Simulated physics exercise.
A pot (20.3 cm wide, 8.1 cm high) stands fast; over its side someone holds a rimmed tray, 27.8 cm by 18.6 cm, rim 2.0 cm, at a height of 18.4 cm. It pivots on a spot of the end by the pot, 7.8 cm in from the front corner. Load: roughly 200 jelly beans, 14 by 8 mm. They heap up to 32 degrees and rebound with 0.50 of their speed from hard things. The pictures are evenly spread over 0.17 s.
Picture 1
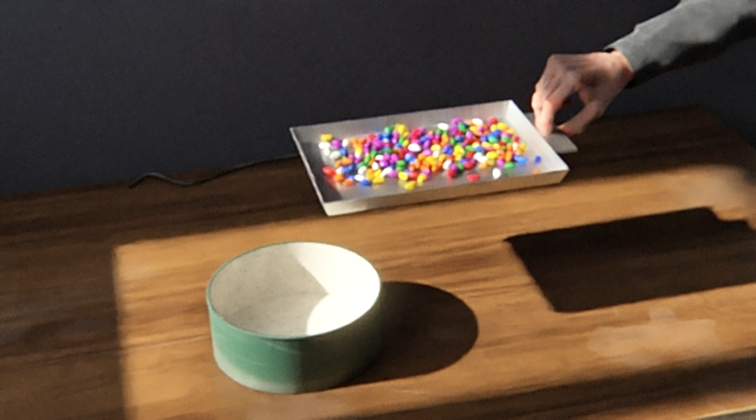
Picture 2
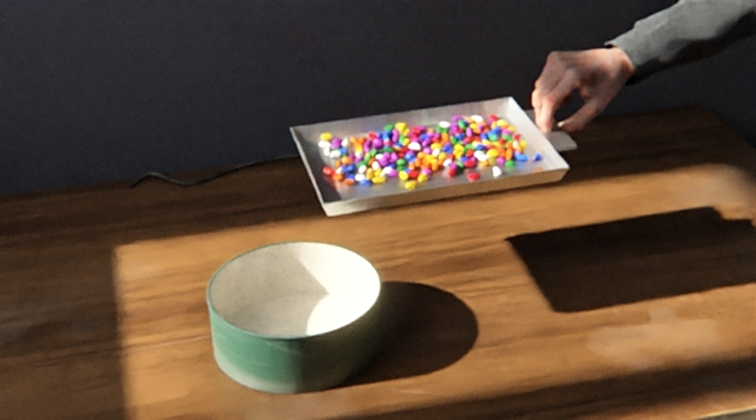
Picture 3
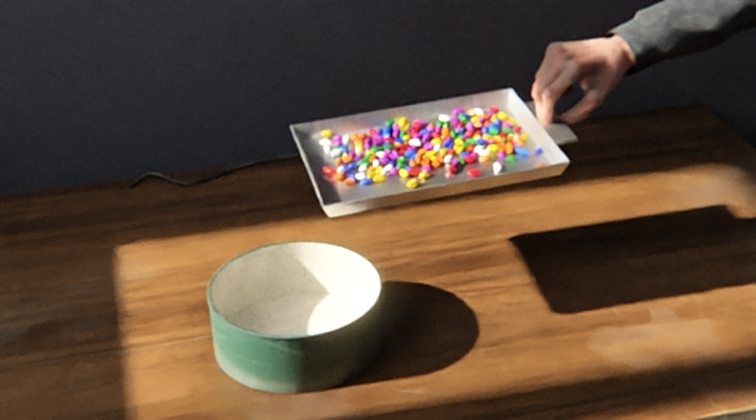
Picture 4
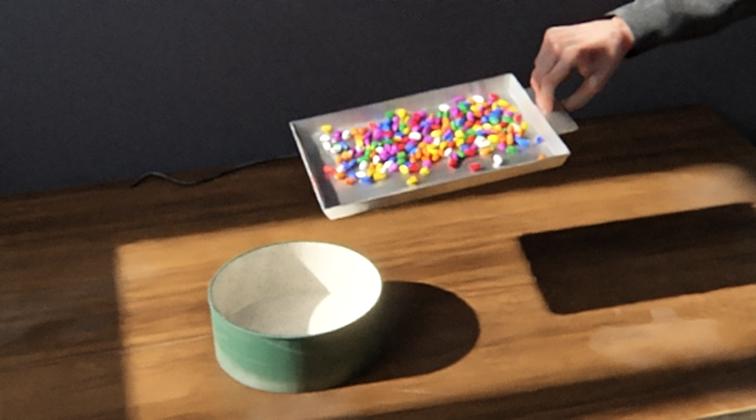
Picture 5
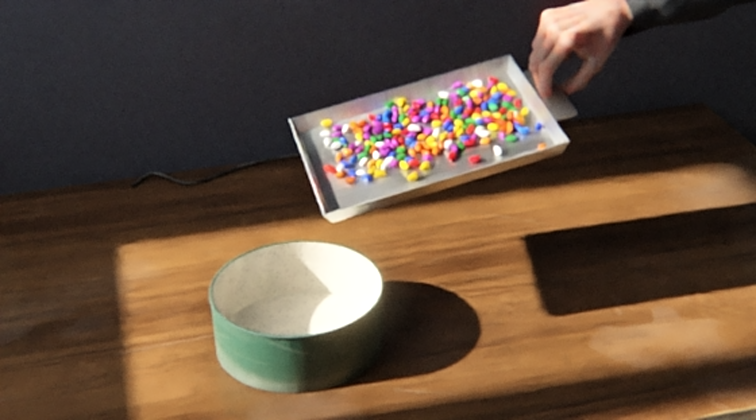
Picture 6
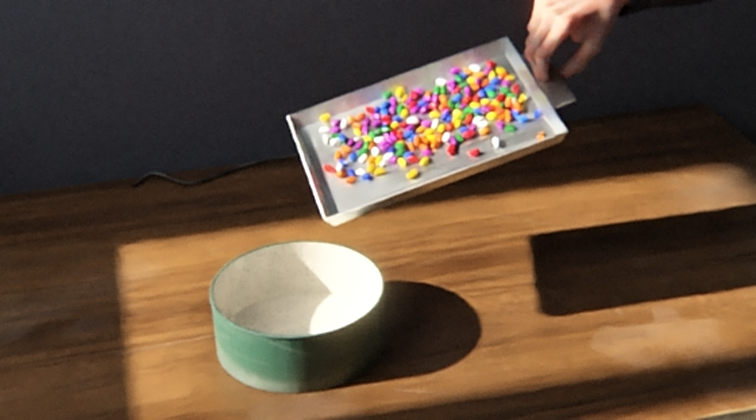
A hand held a shallow metal tray of colorful candies above a wooden table with a green bowl on it, then gradually raised the right end so the tray slanted down toward the left.
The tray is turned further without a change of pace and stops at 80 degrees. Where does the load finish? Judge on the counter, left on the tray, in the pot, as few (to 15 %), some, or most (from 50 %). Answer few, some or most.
Counter few, tray few, pot most.
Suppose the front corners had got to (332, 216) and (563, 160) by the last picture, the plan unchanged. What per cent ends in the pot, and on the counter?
Pot 55, counter 45.
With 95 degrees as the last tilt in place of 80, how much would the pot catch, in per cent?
In that case some 95 per cent.
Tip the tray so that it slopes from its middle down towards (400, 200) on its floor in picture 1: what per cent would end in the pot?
Some 70 per cent.
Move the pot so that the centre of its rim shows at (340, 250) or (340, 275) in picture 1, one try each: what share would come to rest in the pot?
Some 15 and 90 per cent.
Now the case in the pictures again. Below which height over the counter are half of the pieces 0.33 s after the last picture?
Some 20 cm.
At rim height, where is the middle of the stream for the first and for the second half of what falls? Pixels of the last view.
First near (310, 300), later near (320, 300).
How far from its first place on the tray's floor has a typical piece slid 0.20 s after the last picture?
About 3 cm.
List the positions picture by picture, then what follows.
In the first picture, tray tilt 0 degrees, front corners at (328, 199) and (560, 167); middle of the pieces at (428, 153); pot at (294, 286).
In the second picture, tray tilt 1 degrees, front corners at (328, 200) and (560, 165); middle of the pieces at (428, 152).
In the third picture, tray tilt 3 degrees, front corners at (329, 202) and (561, 159), lowest corner left front; middle of the pieces at (428, 147).
In the fourth picture, tray tilt 8 degrees, front corners at (329, 205) and (561, 151), lowest corner left front; middle of the pieces at (429, 140).
In the fifth picture, tray tilt 13 degrees, front corners at (329, 209) and (561, 139), lowest corner left front; middle of the pieces at (428, 132).
In the sixth picture, tray tilt 19 degrees, front corners at (330, 213) and (559, 129), lowest corner left front; middle of the pieces at (426, 124); pot at (297, 286).
Then, 0.20 s after the last picture, tilt 51 degrees; the tray holds 100 %, the pot 0 %.
Then, 0.33 s after the last picture, tilt 73 degrees; the tray holds 95 %, the pot 0 %.
Then, 0.57 s after the last picture, tilt 80 degrees; the tray holds 5 %, the pot 90 %.
In the end, counter 5 %, tray 5 %, pot 95 %.
